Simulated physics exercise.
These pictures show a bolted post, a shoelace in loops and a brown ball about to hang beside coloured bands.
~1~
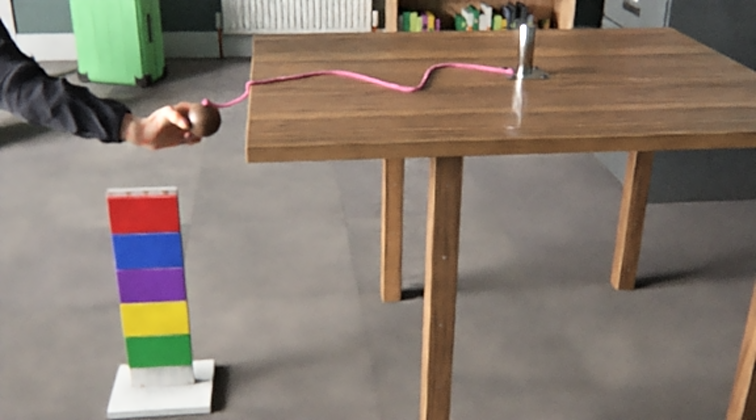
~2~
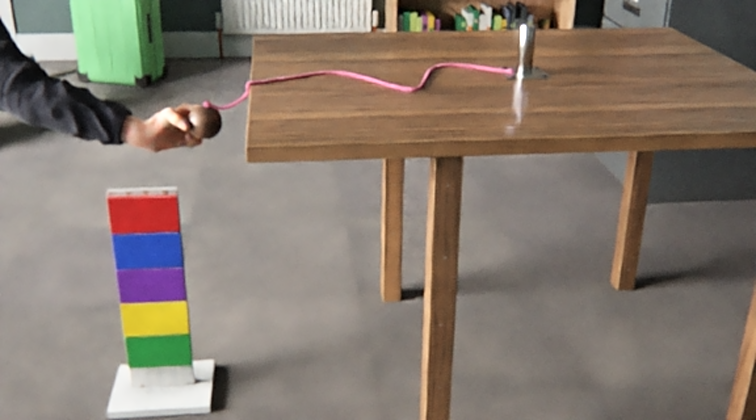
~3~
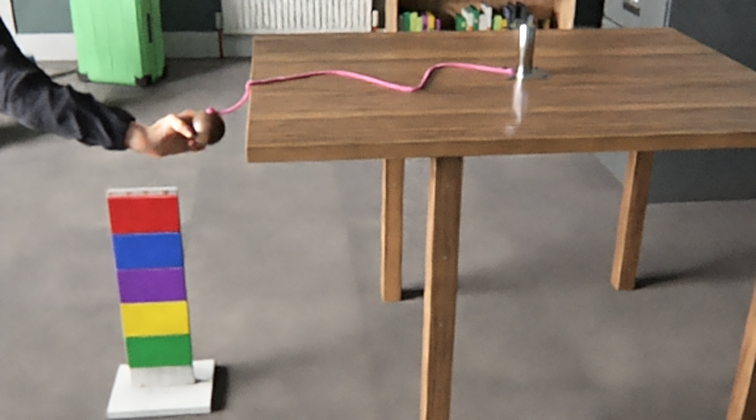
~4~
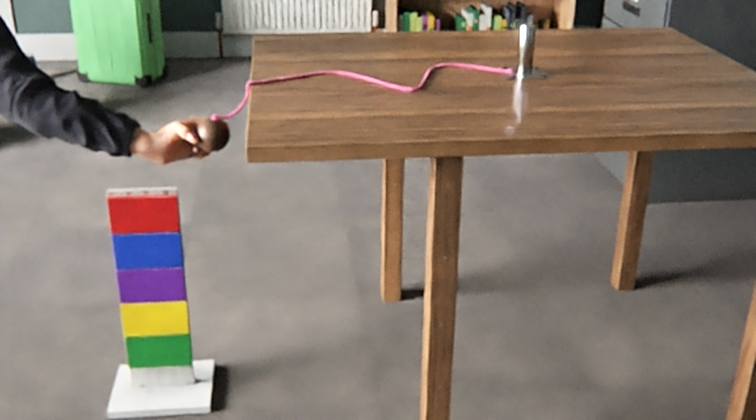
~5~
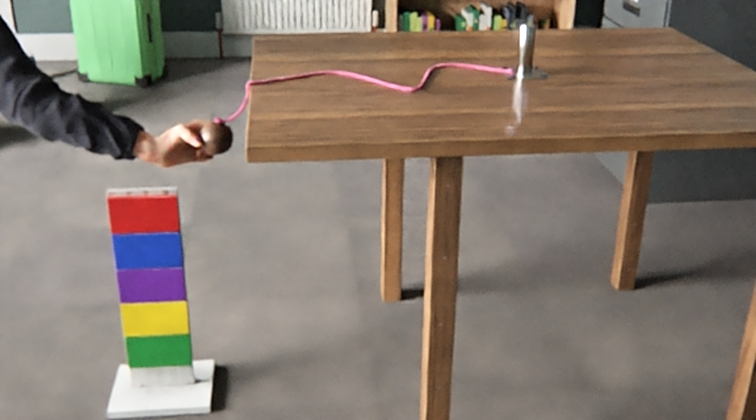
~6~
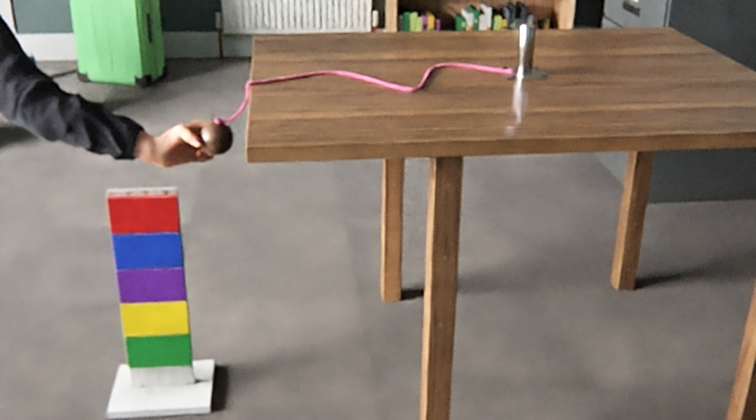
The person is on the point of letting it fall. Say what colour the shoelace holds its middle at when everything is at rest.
That would be blue.
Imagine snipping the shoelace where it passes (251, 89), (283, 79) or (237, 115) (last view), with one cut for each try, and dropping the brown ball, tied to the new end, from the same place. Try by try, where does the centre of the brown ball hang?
In turn, (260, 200) for the first, (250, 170) for the second and (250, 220) for the third.
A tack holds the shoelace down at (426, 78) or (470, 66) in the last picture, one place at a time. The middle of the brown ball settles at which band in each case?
Results, in sequence: Red / blue.
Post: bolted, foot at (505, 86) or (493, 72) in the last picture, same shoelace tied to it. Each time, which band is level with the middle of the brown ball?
Result 1: Purple. Result 2: Purple.
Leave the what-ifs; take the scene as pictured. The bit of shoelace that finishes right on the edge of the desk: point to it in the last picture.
The spot located at (341, 73) in the last picture.
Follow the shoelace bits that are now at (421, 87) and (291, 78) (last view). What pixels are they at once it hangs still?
First: (354, 78). Second: (250, 140).
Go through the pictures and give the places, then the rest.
Brown ball (205, 120); red (144, 216); blue (148, 252); purple (152, 286); yellow (155, 320); green (159, 352), in the first frame.
Brown ball (205, 122); shoelace through (476, 67) (428, 74) (401, 88) (347, 74) (274, 81), in the second frame.
Brown ball (209, 128), in the third frame.
Brown ball (213, 134); shoelace through (476, 67) (428, 74) (401, 88) (347, 74) (274, 81), in the fourth frame.
Brown ball (216, 138), in the fifth frame.
Brown ball (216, 138); shoelace through (476, 67) (428, 74) (401, 88) (347, 74) (274, 81), in the sixth frame.
Soon after, ball near (263, 229); level with blue.
Then, ball near (244, 241); level with blue.
At rest, ball near (250, 244); level with blue. Its centre hangs level with the blue band.
